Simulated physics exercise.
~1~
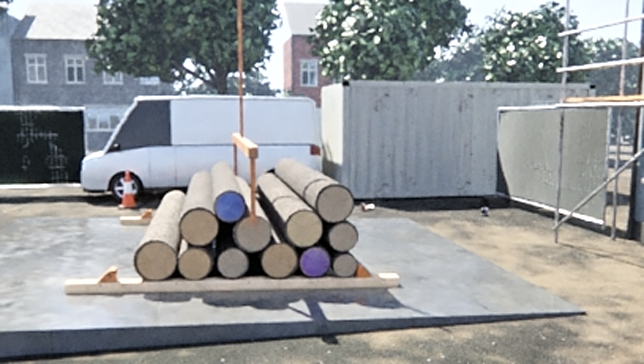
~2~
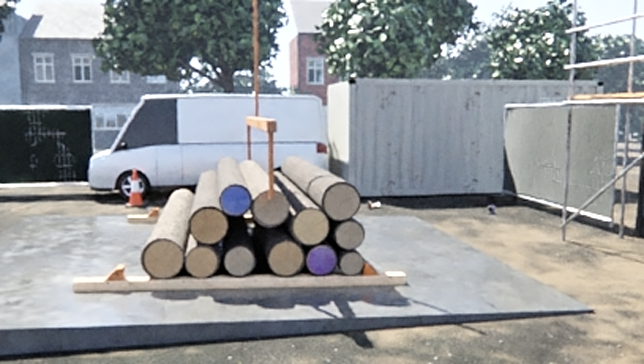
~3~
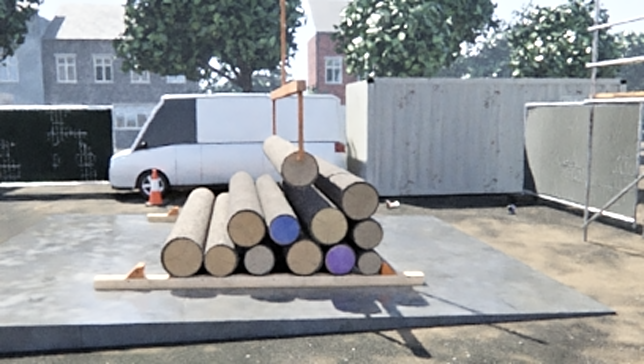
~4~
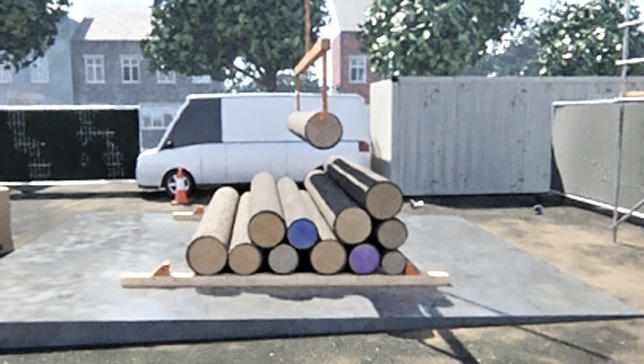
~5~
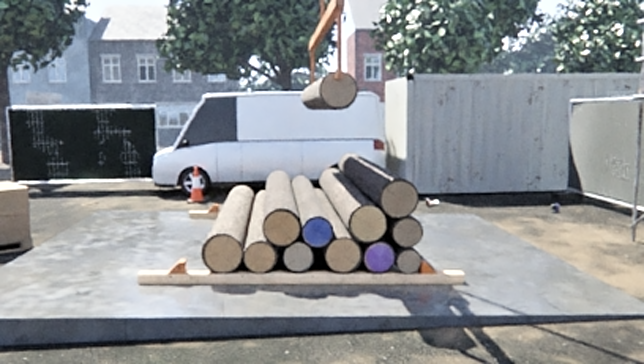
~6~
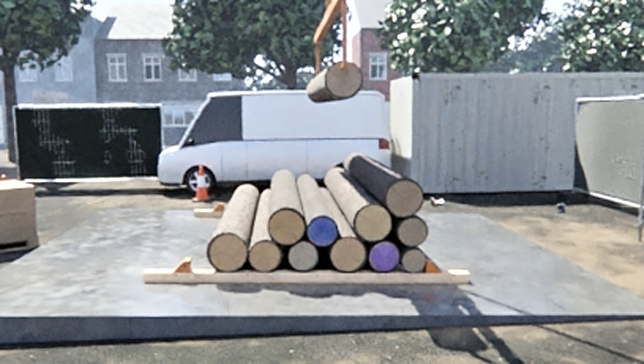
A stack of pale-ended logs rests on timber bearers with a chock at each side, on a grey concrete pad in a yard, seen from the front. One log end is blue, another purple at lower right; behind stand a white van, a grey container, trees and brick houses. An orange lifting beam raises a log from the middle of the pile, and the view pans slightly left. As it pulls free, the blue-ended log shifts, then settles lower and to the right while neighbouring logs shift. The purple-ended log stays put, and the lifted log ends hanging high before the van.
